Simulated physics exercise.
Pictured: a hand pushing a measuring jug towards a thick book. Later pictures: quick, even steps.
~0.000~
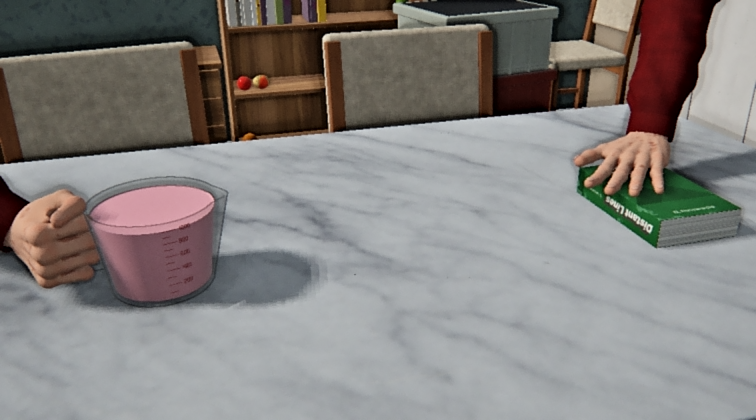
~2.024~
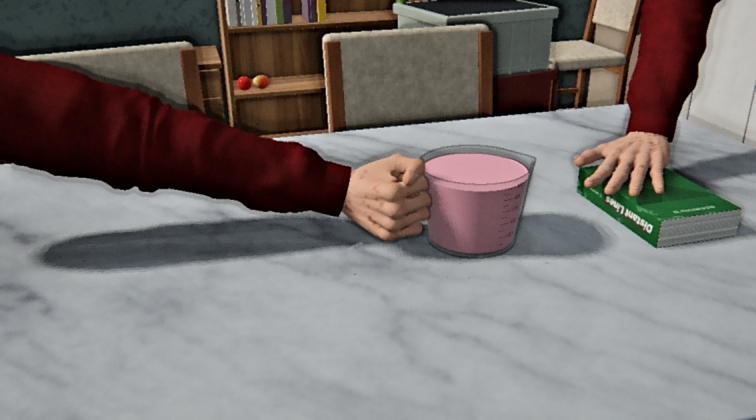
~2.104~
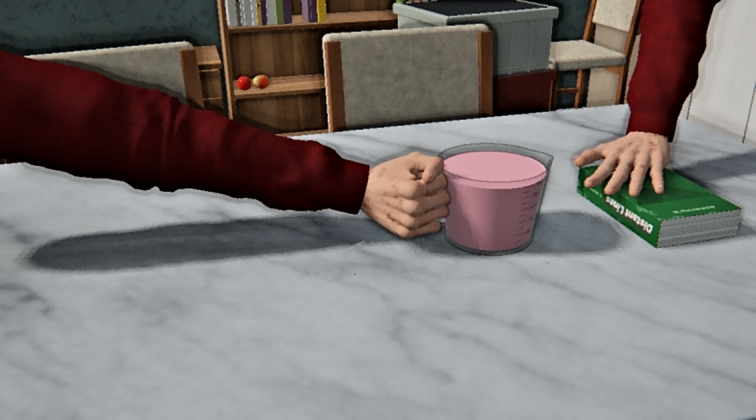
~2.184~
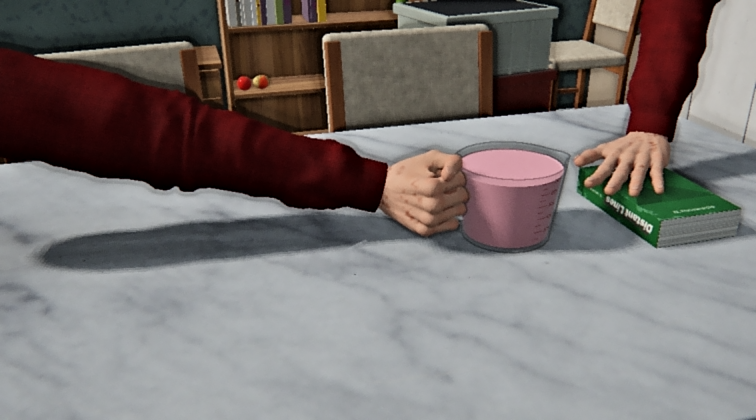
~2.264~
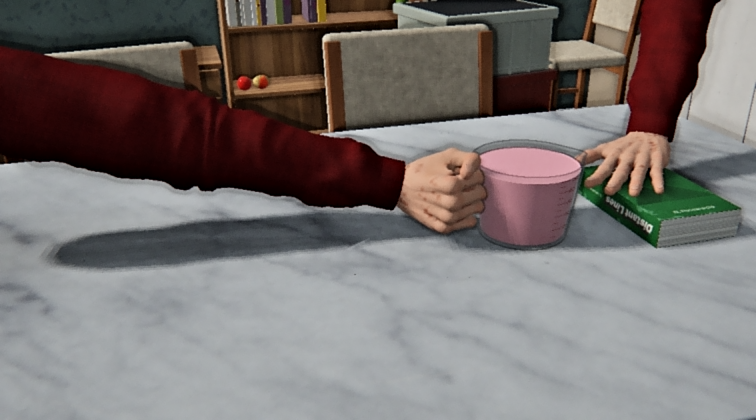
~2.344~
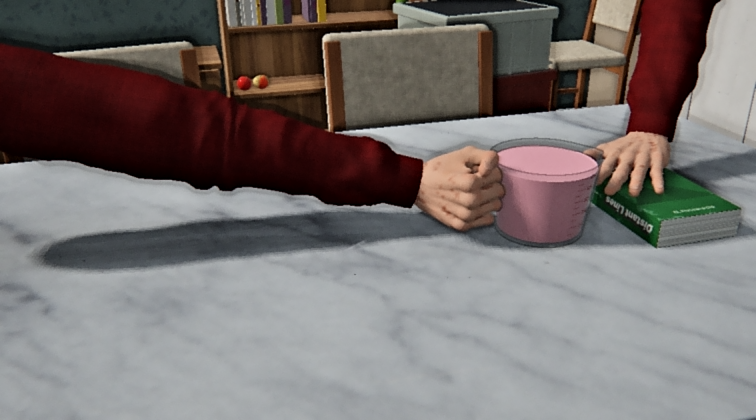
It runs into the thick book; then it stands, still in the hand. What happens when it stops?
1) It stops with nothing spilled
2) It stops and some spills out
2, it stops and some spills out.
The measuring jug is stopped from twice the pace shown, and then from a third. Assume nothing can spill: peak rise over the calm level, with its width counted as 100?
Peak rise: 45 percent, then 5 percent.
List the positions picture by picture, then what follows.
In the first frame, at rest; measuring jug (158, 238) nearly full; thick book (653, 199).
In the second frame, under way; measuring jug nearly full, surface at (474, 171).
In the third frame, on by 15 px; measuring jug (490, 196) nearly full.
In the fourth frame, on by 15 px; measuring jug nearly full, surface at (510, 167).
In the fifth frame, on by 15 px; measuring jug (525, 192) nearly full.
In the sixth frame, on by 15 px; measuring jug nearly full, surface at (544, 163); thick book (653, 199).
Around 2.5 s, the measuring jug meets the thick book.
Around 2.6 s, the pink milk surges up the wall; it has lost some.
Around 3.9 s, the measuring jug stands at the thick book; it has lost some.
